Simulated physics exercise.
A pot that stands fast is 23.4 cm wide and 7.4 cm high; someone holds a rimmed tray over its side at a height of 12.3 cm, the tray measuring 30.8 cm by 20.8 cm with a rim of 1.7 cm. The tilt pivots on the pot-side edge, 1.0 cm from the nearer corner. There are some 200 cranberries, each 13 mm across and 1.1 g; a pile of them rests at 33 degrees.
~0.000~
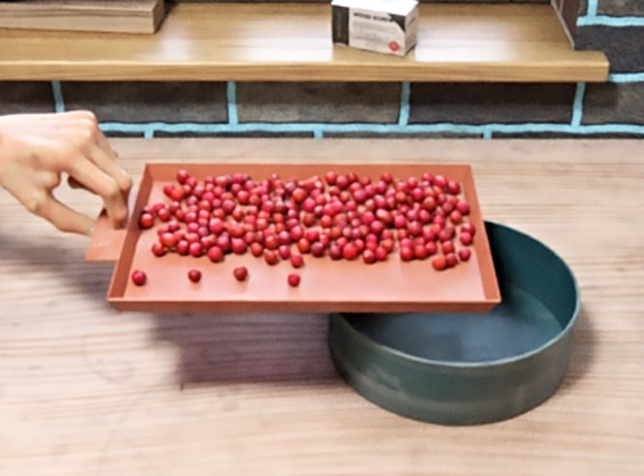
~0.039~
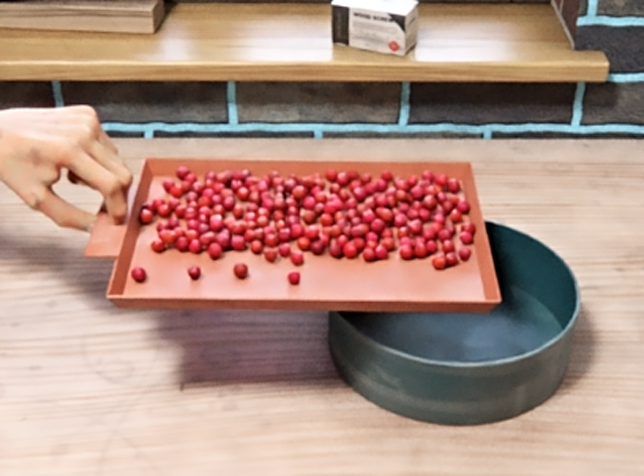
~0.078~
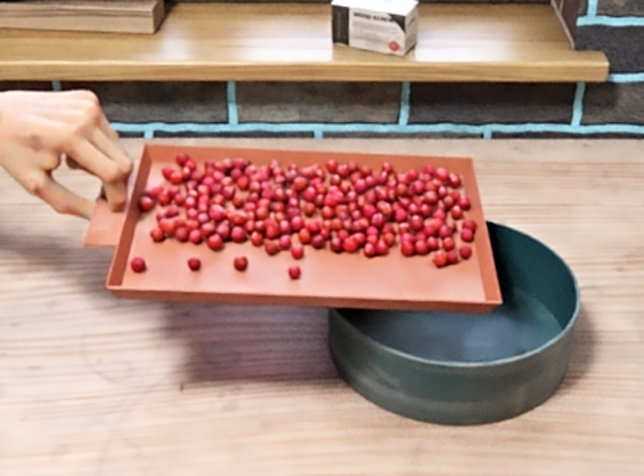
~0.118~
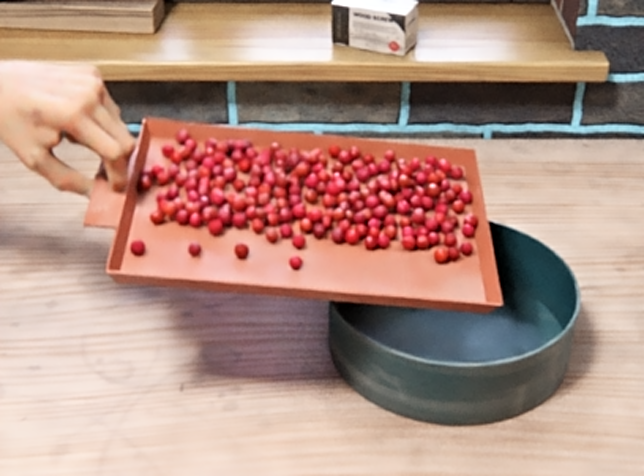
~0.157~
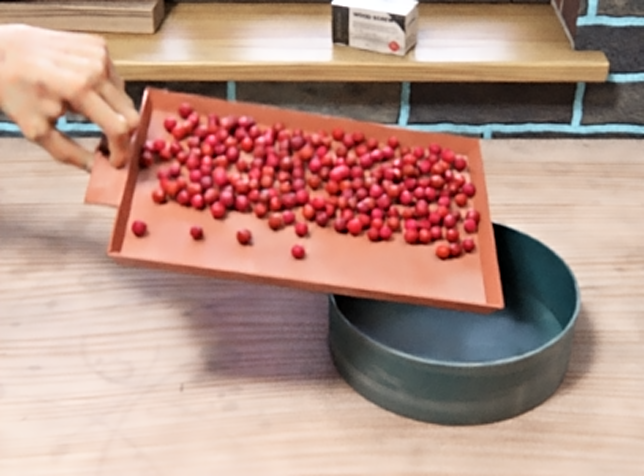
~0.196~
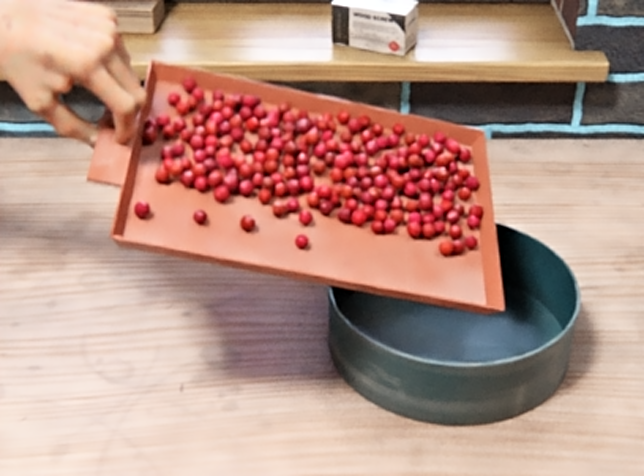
At the start, a hand holds a reddish-brown rimmed tray of scattered red berries nearly level, its right end over a dark green round pot on a wooden surface. The hand then raises the left end, slowly at first and then faster, until the tray slopes clearly down toward the right.
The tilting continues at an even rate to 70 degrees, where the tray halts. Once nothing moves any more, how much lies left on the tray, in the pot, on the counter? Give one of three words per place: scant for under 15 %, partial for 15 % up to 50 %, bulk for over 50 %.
Left on the tray: I'd expect little or nothing; pot: I'd expect little or nothing; counter: I'd expect the greater amount.
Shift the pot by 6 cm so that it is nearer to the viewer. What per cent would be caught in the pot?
I'd put it at around 50 per cent.
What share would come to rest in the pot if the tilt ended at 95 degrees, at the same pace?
Near 0 %, then.
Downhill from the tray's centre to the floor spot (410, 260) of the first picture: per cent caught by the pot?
I'd estimate about 30 %.
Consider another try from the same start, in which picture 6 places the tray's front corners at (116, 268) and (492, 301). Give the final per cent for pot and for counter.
Pot 0; counter 95.
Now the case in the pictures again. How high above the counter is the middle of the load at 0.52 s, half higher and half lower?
Around 22 cm up.
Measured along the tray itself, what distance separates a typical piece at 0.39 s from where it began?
Displacement on the tray: About 2 cm.
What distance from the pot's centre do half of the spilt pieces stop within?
About 22 cm from the centre.
After 0.39 s, tilt 46 degrees; the tray holds 100 %, the pot 0 %.
After 0.52 s, tilt 64 degrees; the tray holds 100 %, the pot 0 %.
Then, at 0.77 s, tilt 70 degrees; the tray holds 20 %, the pot 0 %.
In the end, at 2.0 s, tray 5 %, pot 5 %, counter 95 %.
